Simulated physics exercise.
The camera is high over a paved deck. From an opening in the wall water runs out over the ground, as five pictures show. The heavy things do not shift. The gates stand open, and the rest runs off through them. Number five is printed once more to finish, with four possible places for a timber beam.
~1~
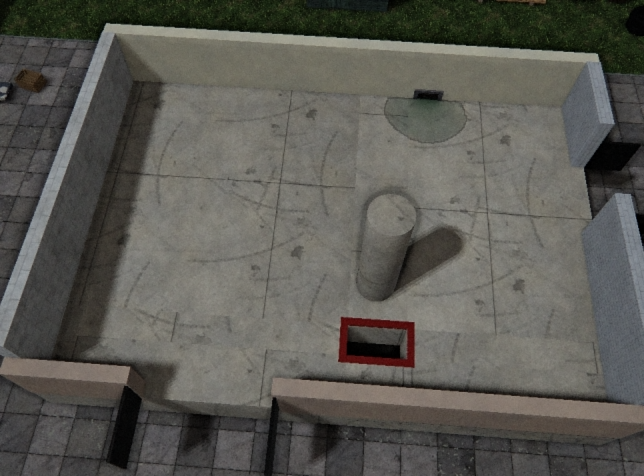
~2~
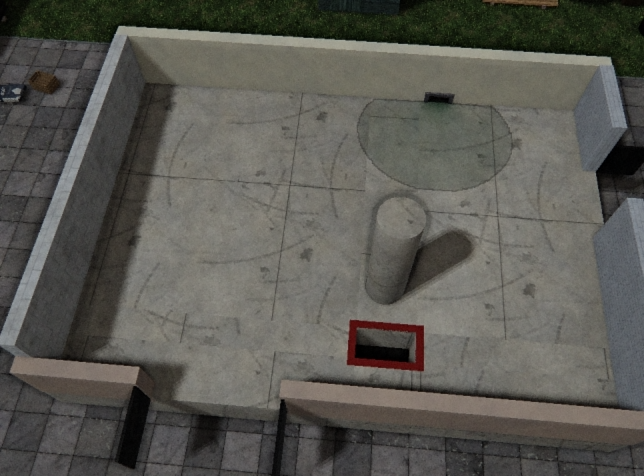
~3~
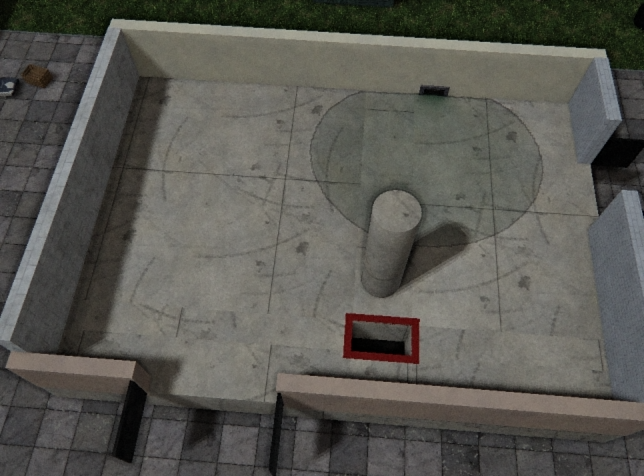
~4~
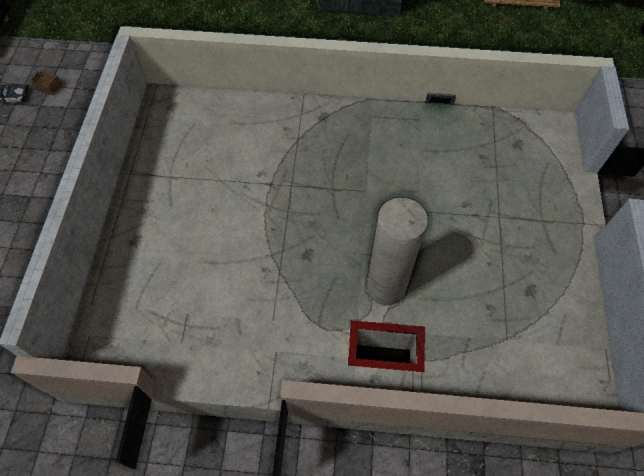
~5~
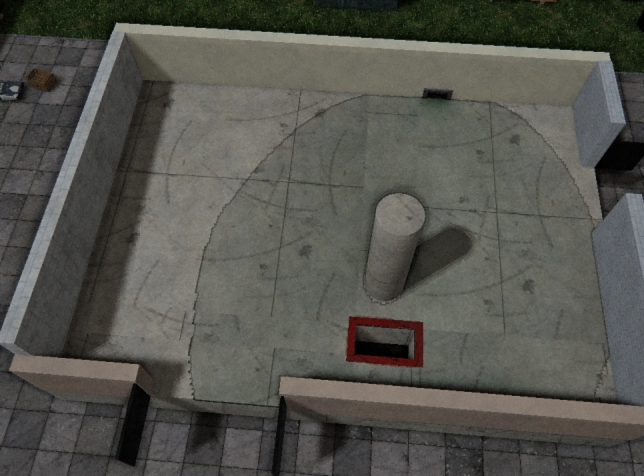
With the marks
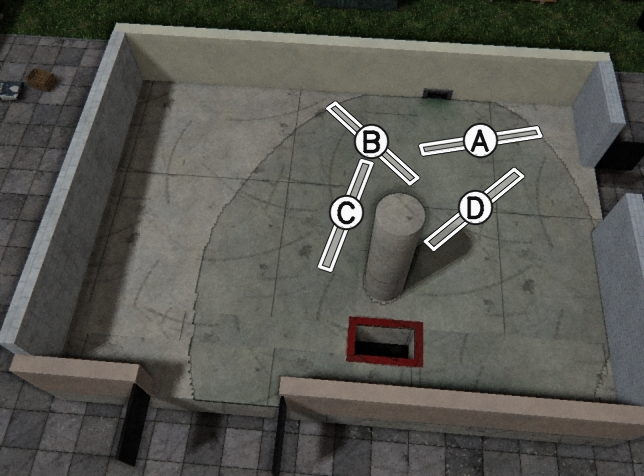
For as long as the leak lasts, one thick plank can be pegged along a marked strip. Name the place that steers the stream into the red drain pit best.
I would pick spot B.
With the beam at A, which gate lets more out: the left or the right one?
More leaves on the left.
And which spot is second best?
It is C.
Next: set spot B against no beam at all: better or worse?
It is better.
In white, A from (421, 149) to (538, 131); B from (331, 105) to (413, 180); C from (325, 268) to (366, 162); D from (429, 245) to (518, 172).
With A, about 22 % of the stream goes into the red drain pit, about 78 % out by the gates.
With B, about 50 % of the stream goes into the red drain pit, about 48 % out by the gates.
With C, about 36 % of the stream goes into the red drain pit, about 62 % out by the gates.
With D, about 23 % of the stream goes into the red drain pit, about 75 % out by the gates.
